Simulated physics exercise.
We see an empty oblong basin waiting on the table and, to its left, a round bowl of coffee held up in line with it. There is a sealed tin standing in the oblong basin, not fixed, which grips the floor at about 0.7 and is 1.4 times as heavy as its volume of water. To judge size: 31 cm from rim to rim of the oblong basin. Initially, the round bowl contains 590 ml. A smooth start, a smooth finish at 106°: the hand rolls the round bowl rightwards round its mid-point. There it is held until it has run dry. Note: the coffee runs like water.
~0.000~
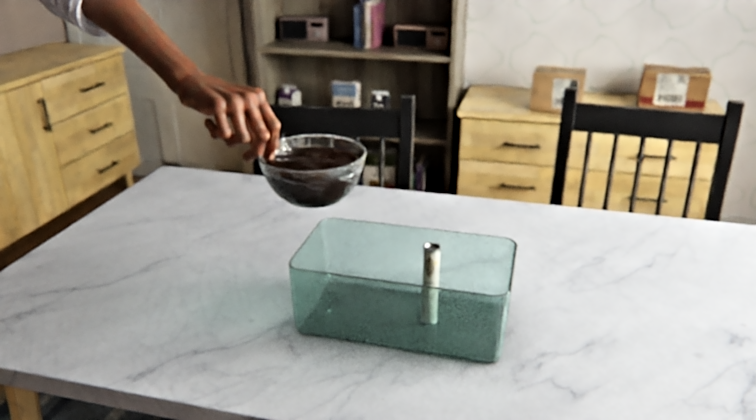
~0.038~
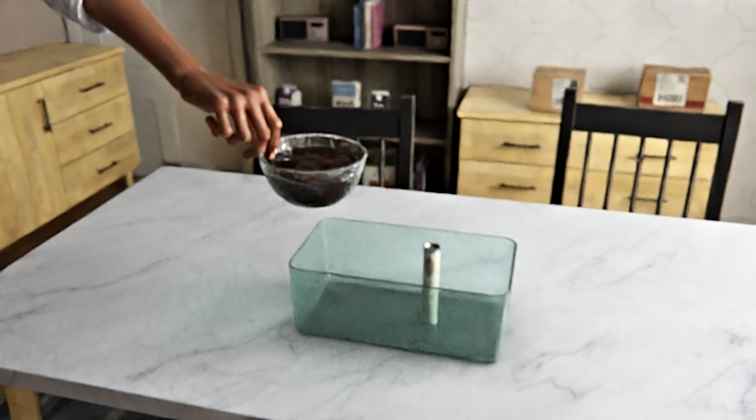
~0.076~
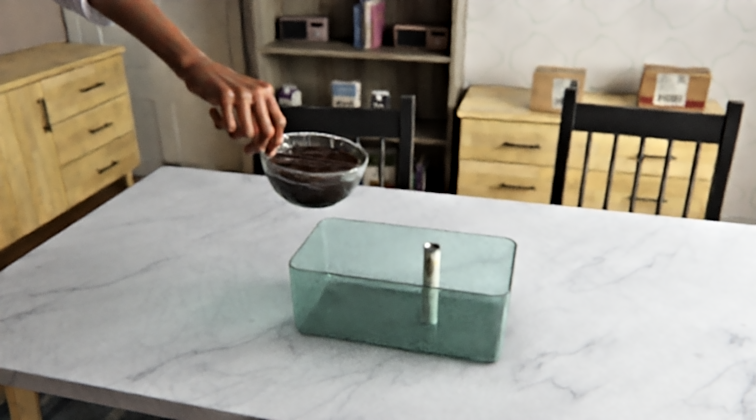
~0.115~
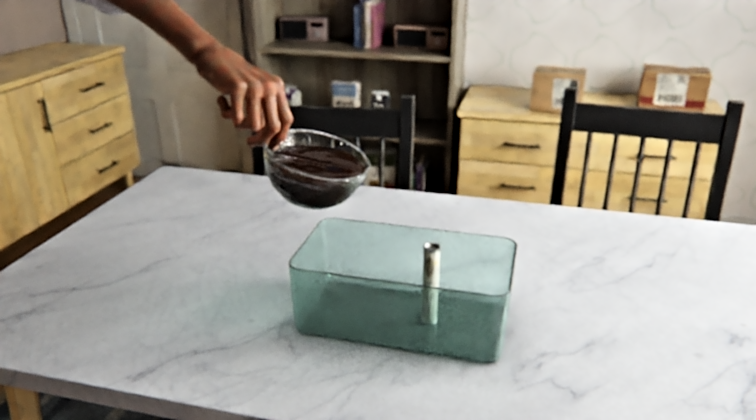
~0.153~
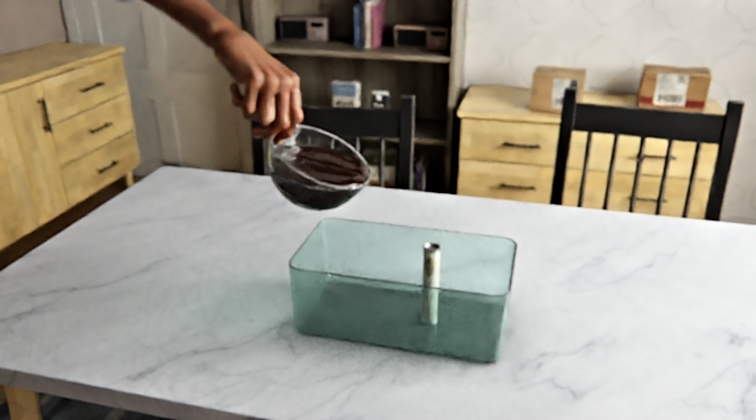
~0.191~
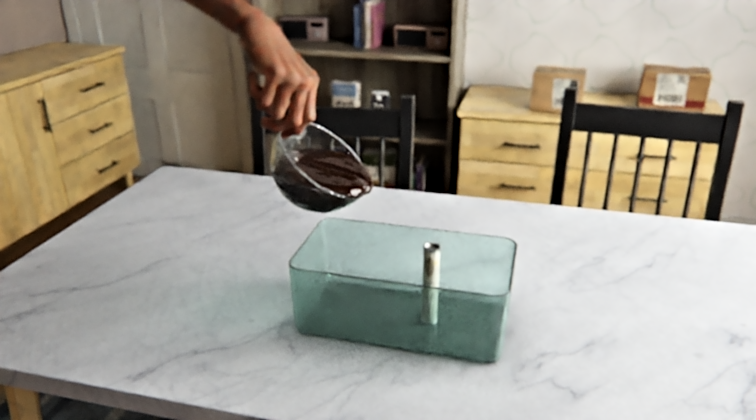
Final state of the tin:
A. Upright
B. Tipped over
The answer is A.
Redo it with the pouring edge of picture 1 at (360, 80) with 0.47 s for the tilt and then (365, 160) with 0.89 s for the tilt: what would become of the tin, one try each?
Run one: It tumbles. Run two: It does not tip.
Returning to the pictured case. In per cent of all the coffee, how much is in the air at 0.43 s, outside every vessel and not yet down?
I'd say close to 22 per cent.
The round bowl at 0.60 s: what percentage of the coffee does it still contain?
Close to 0 percent of the whole amount.
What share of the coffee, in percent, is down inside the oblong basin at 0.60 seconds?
About 98 %.
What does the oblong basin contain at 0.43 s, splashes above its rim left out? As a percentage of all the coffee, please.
72 %, more or less.
Then, 0.43 s in, the tilt is 104° and 6 per cent is still to pour; the tin stands where it began.
Then, 0.60 s in, the tilt is 106° and 0 per cent is still to pour; the tin stands where it began.
Then, 0.77 s in, the tilt is 106° and 0 per cent is still to pour; the tin stands where it began.
Then, 0.97 s in, the tilt is 106° and 0 per cent is still to pour; the tin stands where it began.
Finally, the tin stands where it began.
